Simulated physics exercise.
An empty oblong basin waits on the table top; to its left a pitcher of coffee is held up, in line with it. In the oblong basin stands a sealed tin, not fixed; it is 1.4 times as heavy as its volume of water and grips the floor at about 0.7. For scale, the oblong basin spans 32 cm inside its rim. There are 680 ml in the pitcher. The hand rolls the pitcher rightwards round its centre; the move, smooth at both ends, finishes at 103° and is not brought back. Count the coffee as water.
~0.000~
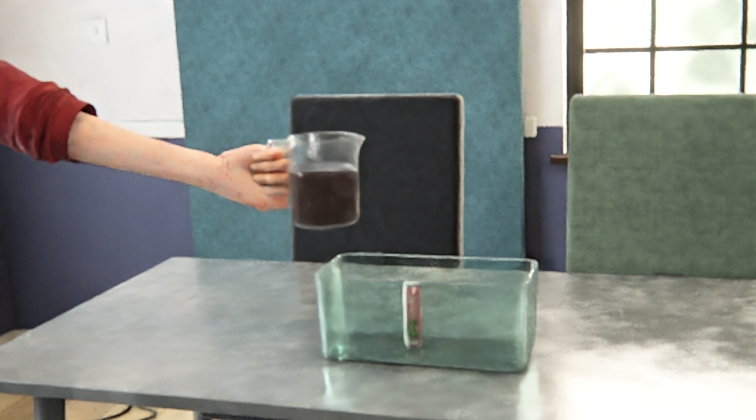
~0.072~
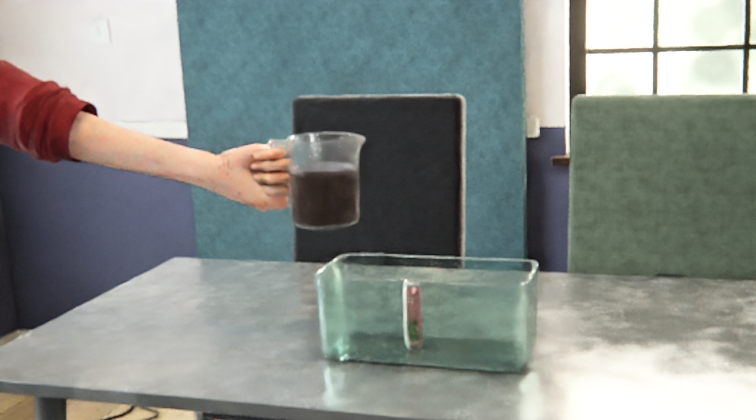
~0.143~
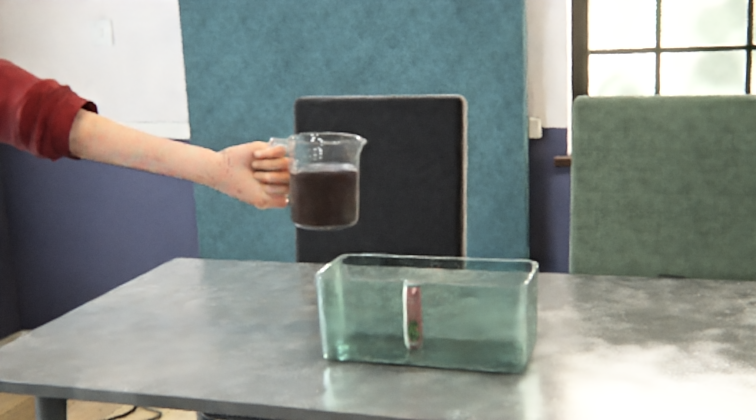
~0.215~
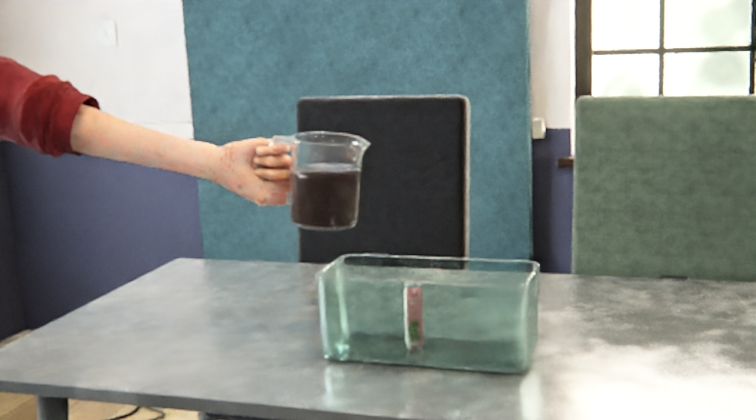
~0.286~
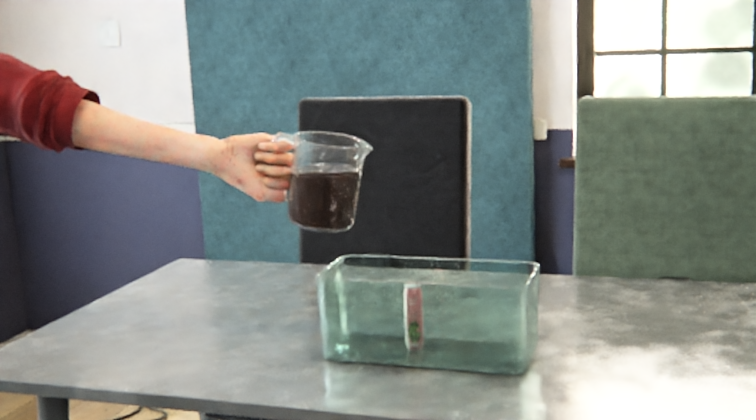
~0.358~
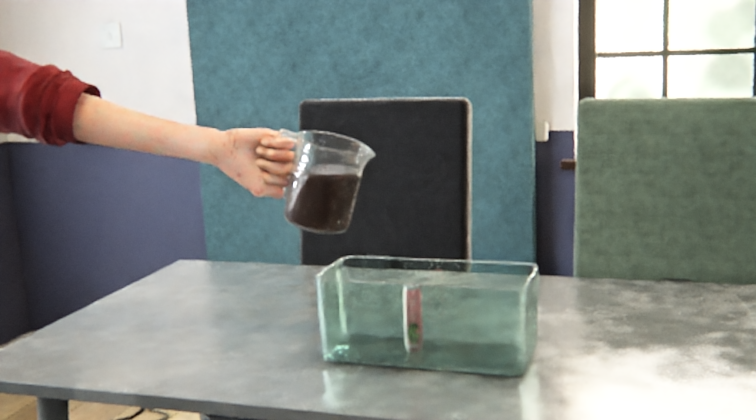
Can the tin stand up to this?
The tin falls.
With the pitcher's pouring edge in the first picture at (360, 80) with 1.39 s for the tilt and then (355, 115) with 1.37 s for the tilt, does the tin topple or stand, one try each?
First it stays up; then it goes over.
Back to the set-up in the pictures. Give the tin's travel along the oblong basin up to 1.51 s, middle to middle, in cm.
Some 2 cm.
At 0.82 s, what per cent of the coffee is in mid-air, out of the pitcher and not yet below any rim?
About 7 per cent.
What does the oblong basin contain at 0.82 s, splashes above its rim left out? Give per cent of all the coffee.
Near 1 in a hundred.
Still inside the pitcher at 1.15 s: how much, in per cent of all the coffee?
Some 38 per cent.
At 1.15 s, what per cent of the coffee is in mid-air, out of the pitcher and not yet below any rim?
Some 20 per cent.
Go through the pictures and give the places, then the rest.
In the first picture, it leans 0°; its right rim is at (364, 138); the coffee meets the walls at (294, 166) and (355, 166); the oblong basin's rim runs from (328, 266) to (532, 274); the tin's top is at (412, 286).
In the second picture, it leans 1°; its right rim is at (365, 139); the coffee meets the walls at (295, 166) and (356, 167).
In the third picture, it leans 3°; its right rim is at (366, 141); the coffee meets the walls at (295, 167) and (356, 168).
In the fourth picture, it leans 6°; its right rim is at (369, 144); the coffee meets the walls at (297, 167) and (359, 168).
In the fifth picture, it leans 10°; its right rim is at (372, 149); the coffee meets the walls at (298, 168) and (359, 169).
In the sixth picture, it leans 16°; its right rim is at (374, 155); the coffee meets the walls at (297, 170) and (360, 171).
After 0.82 s the tilt is 66° and 92 per cent is still to pour; the tin stands where it began.
After 1.15 s the tilt is 96° and 38 per cent is still to pour; the tin stands where it began.
After 1.51 s the tilt is 103° and 5 per cent is still to pour; the tin leans 19°.
After 1.89 s the tilt is 103° and 0 per cent is still to pour; the tin lies on its side.
In the end the tin lies on its side.
